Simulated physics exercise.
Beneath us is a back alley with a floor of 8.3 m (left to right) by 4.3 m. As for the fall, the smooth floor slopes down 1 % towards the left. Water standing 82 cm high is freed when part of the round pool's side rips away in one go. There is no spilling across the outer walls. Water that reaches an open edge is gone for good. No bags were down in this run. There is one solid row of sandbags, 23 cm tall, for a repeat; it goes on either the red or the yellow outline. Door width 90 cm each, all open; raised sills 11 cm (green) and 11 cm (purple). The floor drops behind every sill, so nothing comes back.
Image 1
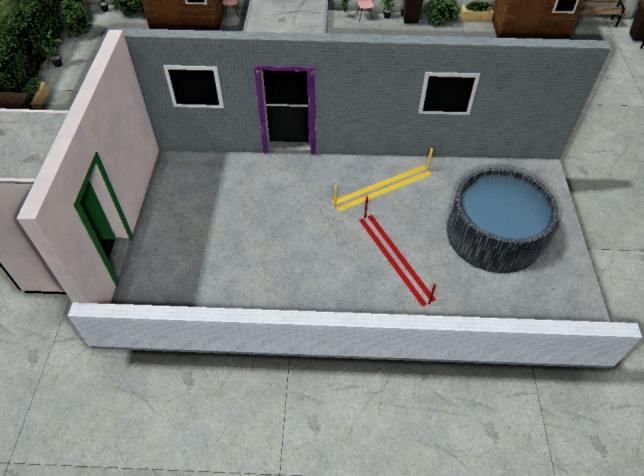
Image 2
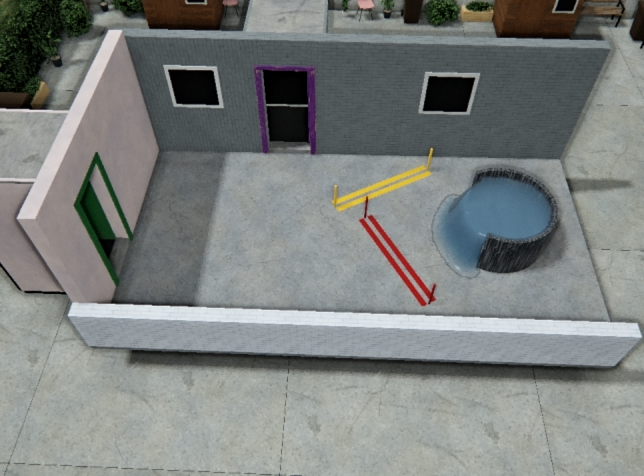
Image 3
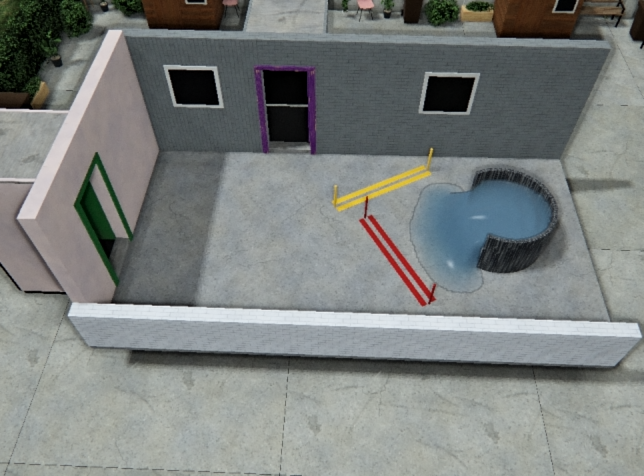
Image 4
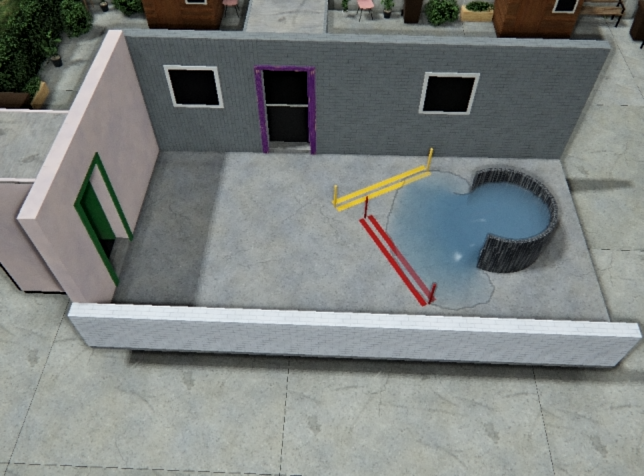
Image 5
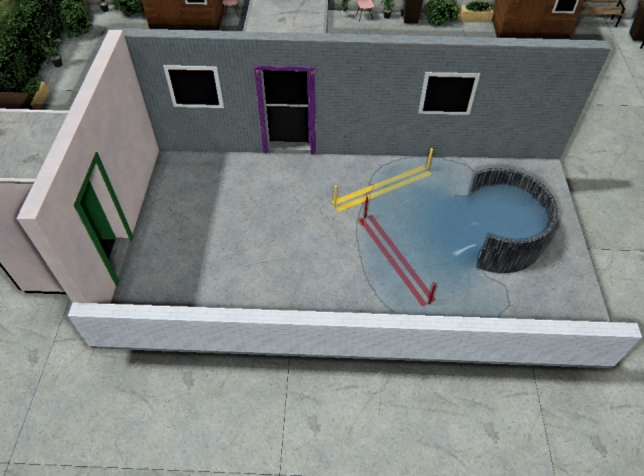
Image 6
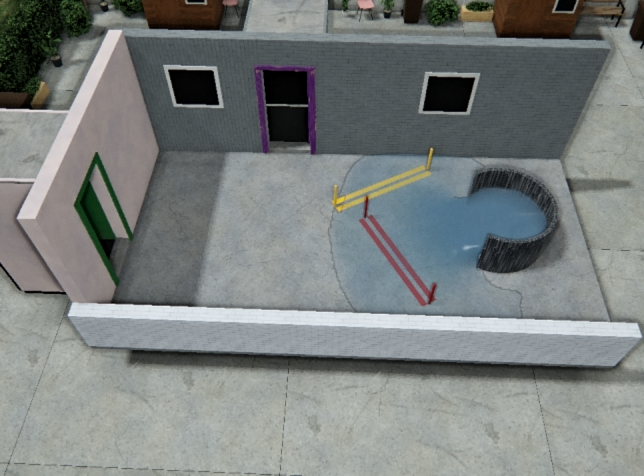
Water pours from the round pool's open left side and spreads across the red and yellow outlines.
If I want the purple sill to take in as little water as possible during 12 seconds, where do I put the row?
Put it on the yellow mark.
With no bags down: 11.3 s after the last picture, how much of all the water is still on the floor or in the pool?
Roughly 92 per cent.
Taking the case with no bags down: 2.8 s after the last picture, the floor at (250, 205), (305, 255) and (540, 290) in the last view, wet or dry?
Soaked, soaked, bone dry.
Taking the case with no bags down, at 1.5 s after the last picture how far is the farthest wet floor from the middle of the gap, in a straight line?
Straight-line distance: Near 6.4 m.
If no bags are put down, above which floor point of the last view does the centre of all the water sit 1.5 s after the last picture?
Close to (329, 230) in the last picture.
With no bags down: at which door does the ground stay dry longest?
The green door.
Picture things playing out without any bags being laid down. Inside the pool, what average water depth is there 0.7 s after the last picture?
Roughly 26 centimetres.
Then, 0.7 s after the last picture water covers 55 % of the floor and is deepest (19 cm) near (445, 236) in the run without bags; in at the purple door, 0 L with no bags, 0 L with the row on red, 0 L on yellow.
Then, 1.5 s after the last picture water covers 80 % of the floor and is deepest (30 cm) near (160, 151) in the run without bags; in at the purple door, 0 L with no bags, 18 L with the row on red, 0 L on yellow.
Then, 2.8 s after the last picture water covers 80 % of the floor and is deepest (25 cm) near (161, 236) in the run without bags; in at the purple door, 0 L with no bags, 24 L with the row on red, 0 L on yellow.
Then, 6.3 s after the last picture water covers 65 % of the floor and is deepest (12 cm) near (126, 258) in the run without bags; in at the purple door, 0 L with no bags, 25 L with the row on red, 0 L on yellow.
Then, 11.3 s after the last picture water covers 95 % of the floor and is deepest (8 cm) near (140, 214) in the run without bags; in at the purple door, 0 L with no bags, 25 L with the row on red, 0 L on yellow.
